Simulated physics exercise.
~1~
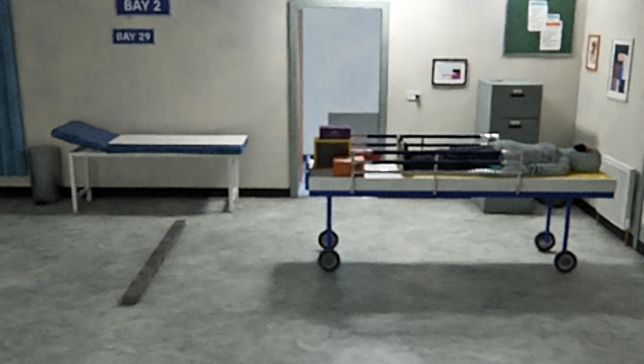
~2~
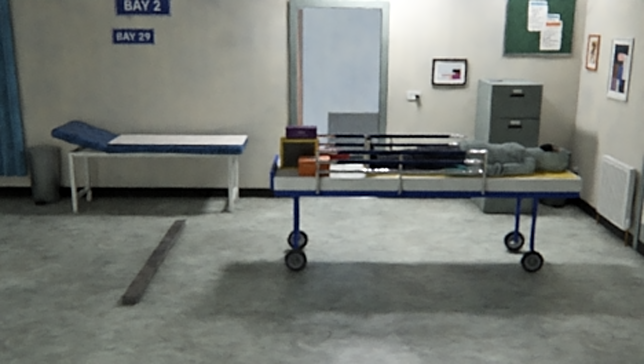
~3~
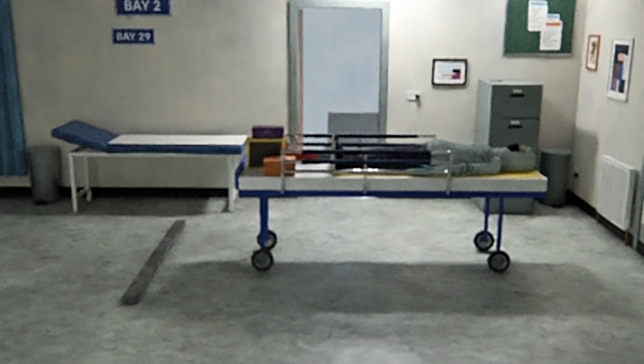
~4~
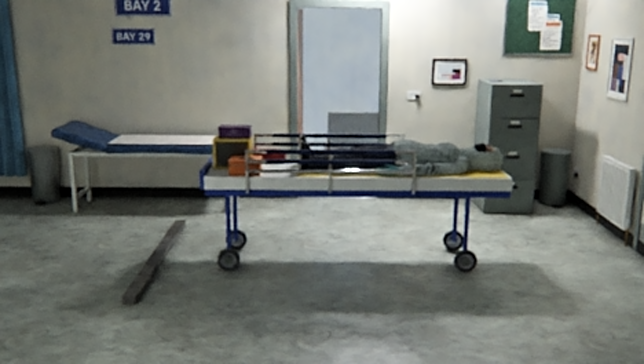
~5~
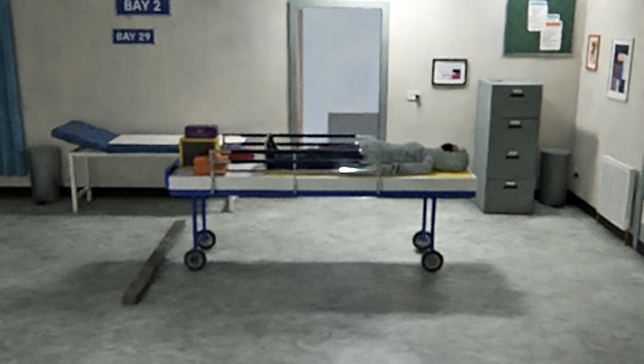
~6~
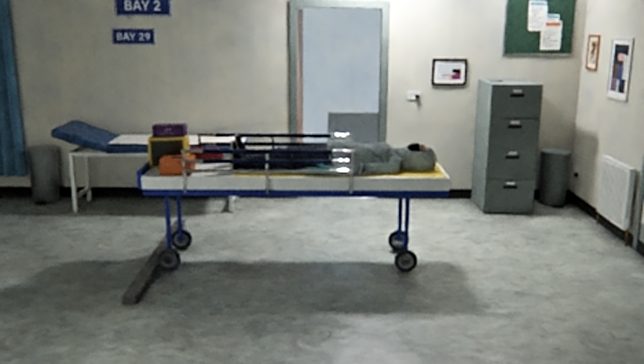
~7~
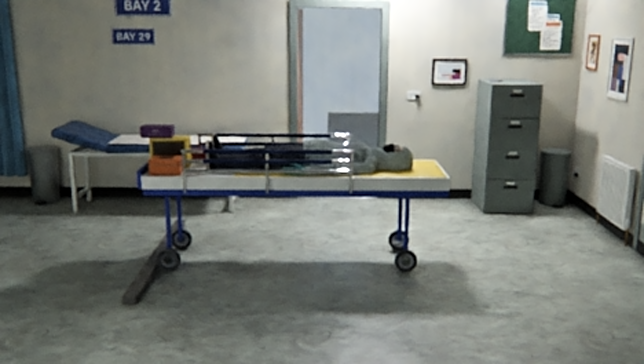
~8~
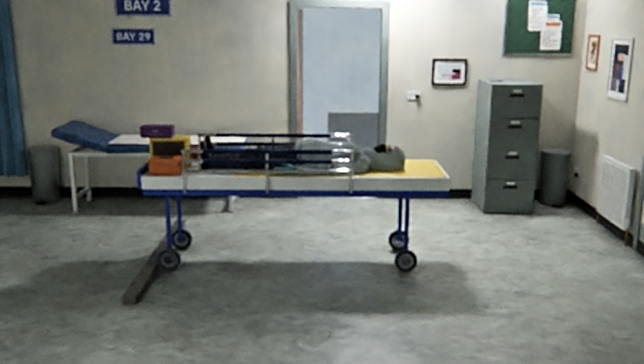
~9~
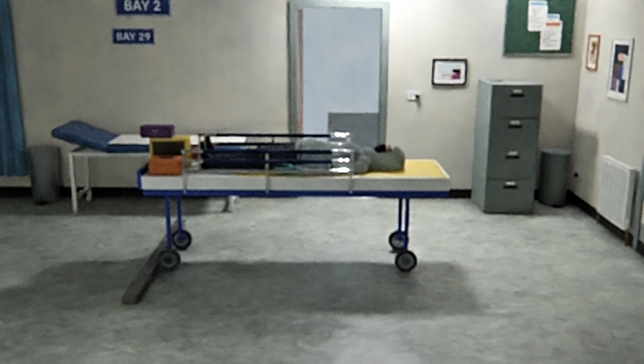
In this clip, a wheeled trolley carrying a person lying flat and several small items at its left end rolls left across a ward and stops at a dark floor strip; the person slides slightly farther left, then everything rests still, with the items still aboard.
